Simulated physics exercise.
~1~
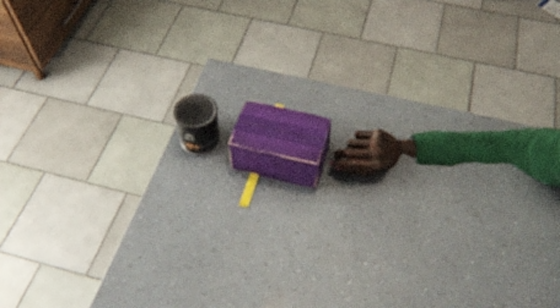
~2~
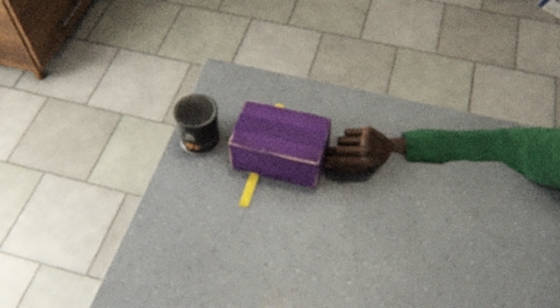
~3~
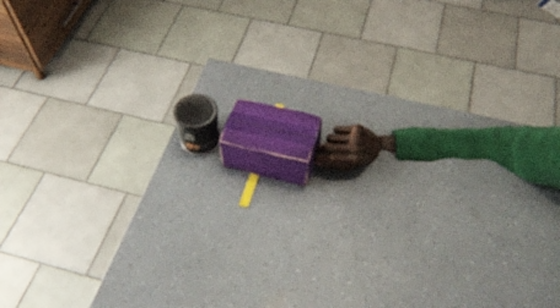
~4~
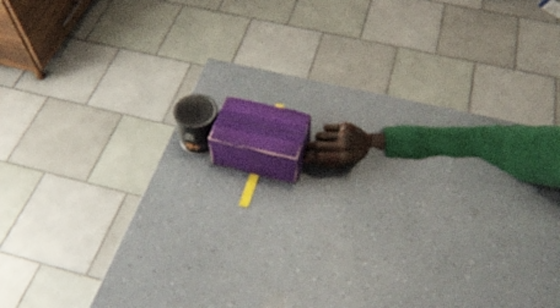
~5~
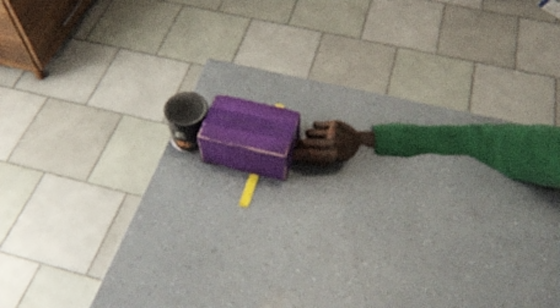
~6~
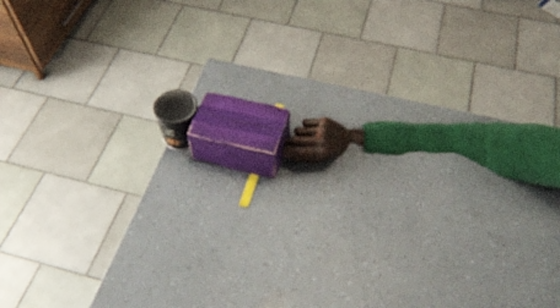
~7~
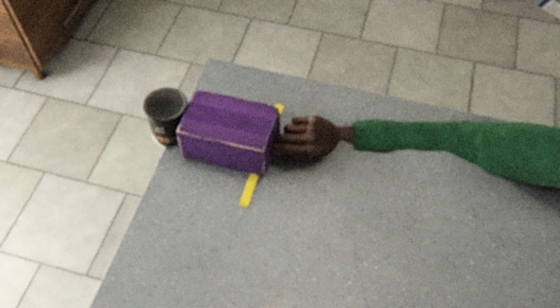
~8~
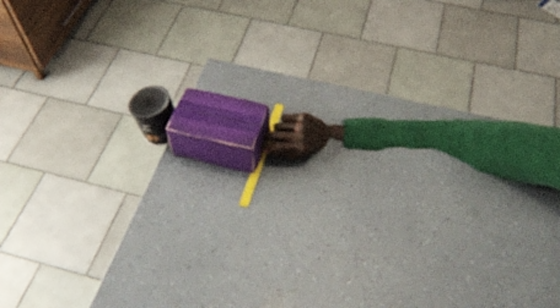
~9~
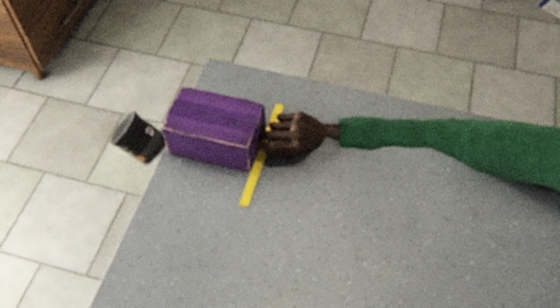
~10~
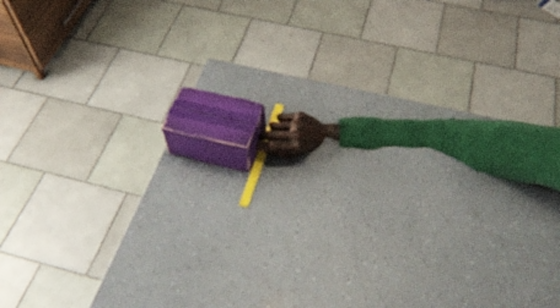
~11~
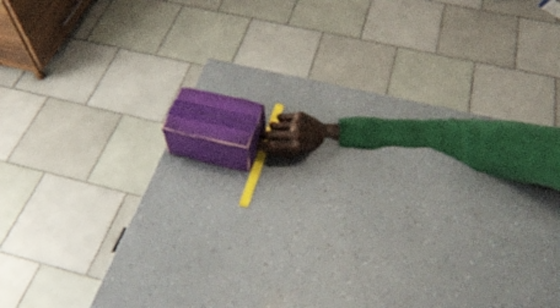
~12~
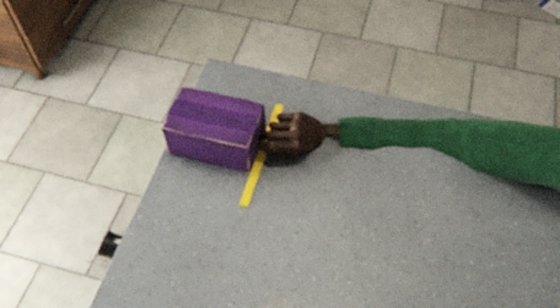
Purple box pushed left across a grey table by a dark hand, nudging a black pot over the edge onto the floor.
